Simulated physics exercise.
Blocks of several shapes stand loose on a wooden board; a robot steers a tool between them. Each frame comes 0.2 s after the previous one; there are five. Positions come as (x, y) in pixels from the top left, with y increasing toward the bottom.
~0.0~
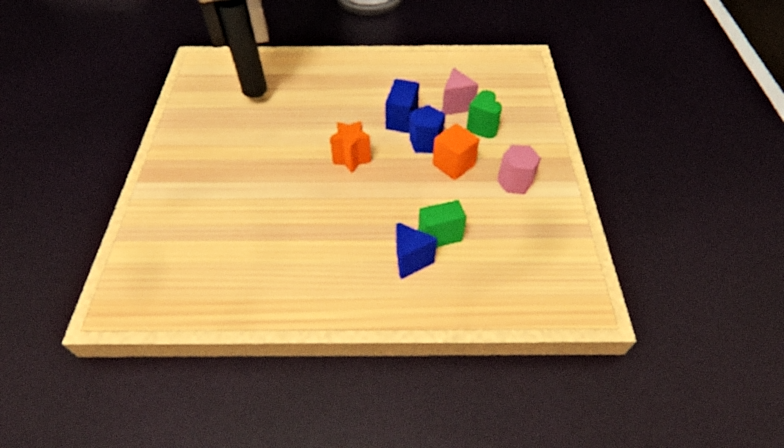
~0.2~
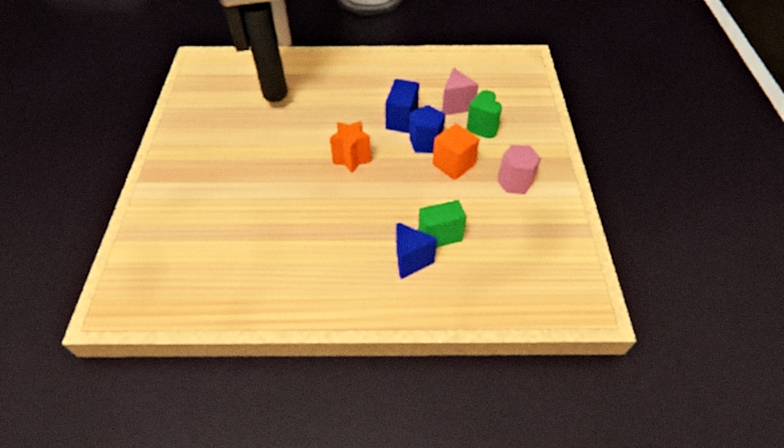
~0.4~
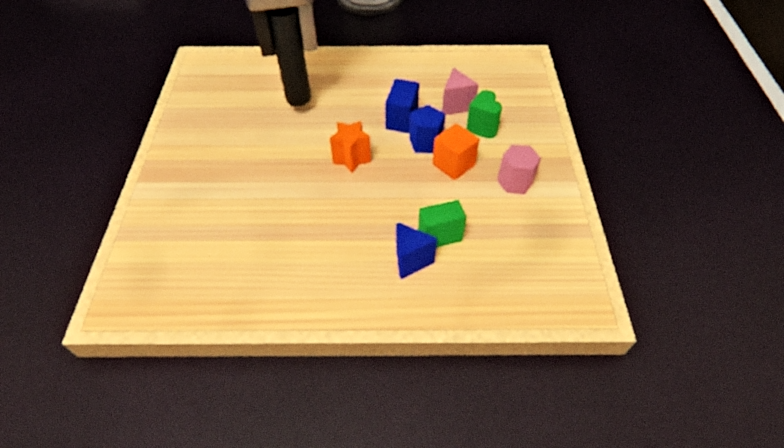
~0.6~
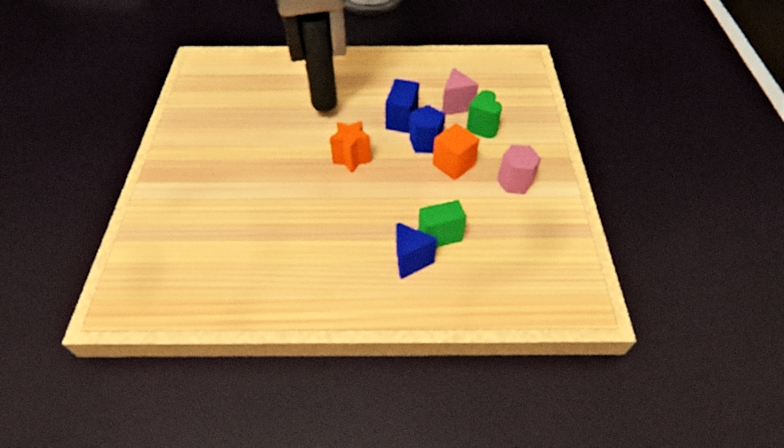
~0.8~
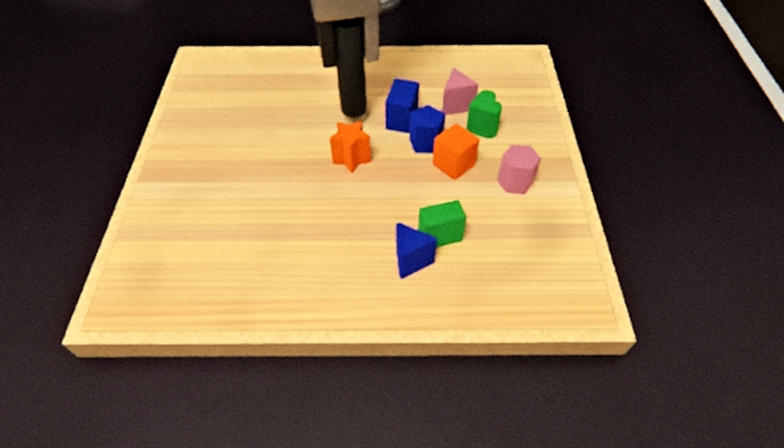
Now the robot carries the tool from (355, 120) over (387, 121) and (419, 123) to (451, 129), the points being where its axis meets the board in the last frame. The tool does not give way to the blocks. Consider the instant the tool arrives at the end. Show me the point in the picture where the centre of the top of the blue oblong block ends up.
Its top middle is near (472, 89).
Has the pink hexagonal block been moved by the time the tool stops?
The answer is no.
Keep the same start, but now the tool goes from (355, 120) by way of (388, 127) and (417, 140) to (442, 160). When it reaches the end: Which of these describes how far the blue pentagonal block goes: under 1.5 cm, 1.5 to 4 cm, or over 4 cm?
Shift of over 4 cm.
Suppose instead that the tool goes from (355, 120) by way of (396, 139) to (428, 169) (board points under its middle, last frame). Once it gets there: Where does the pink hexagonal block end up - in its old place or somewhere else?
The block stays on its spot.
What follows on the original path. One third of the way, tool at (387, 111); blue oblong block at (414, 91), turned 15° anticlockwise.
Two thirds of the way, tool at (420, 113); blue oblong block at (445, 90), turned 35° anticlockwise; pink triangular piece at (466, 78), turned 25° anticlockwise.
At the end, tool at (452, 119); blue oblong block at (472, 89), turned 65° anticlockwise; blue pentagonal block at (436, 120), turned 45° clockwise; pink triangular piece at (476, 73), turned 70° anticlockwise; green heart-shaped block at (500, 103); pink hexagonal block not moved.
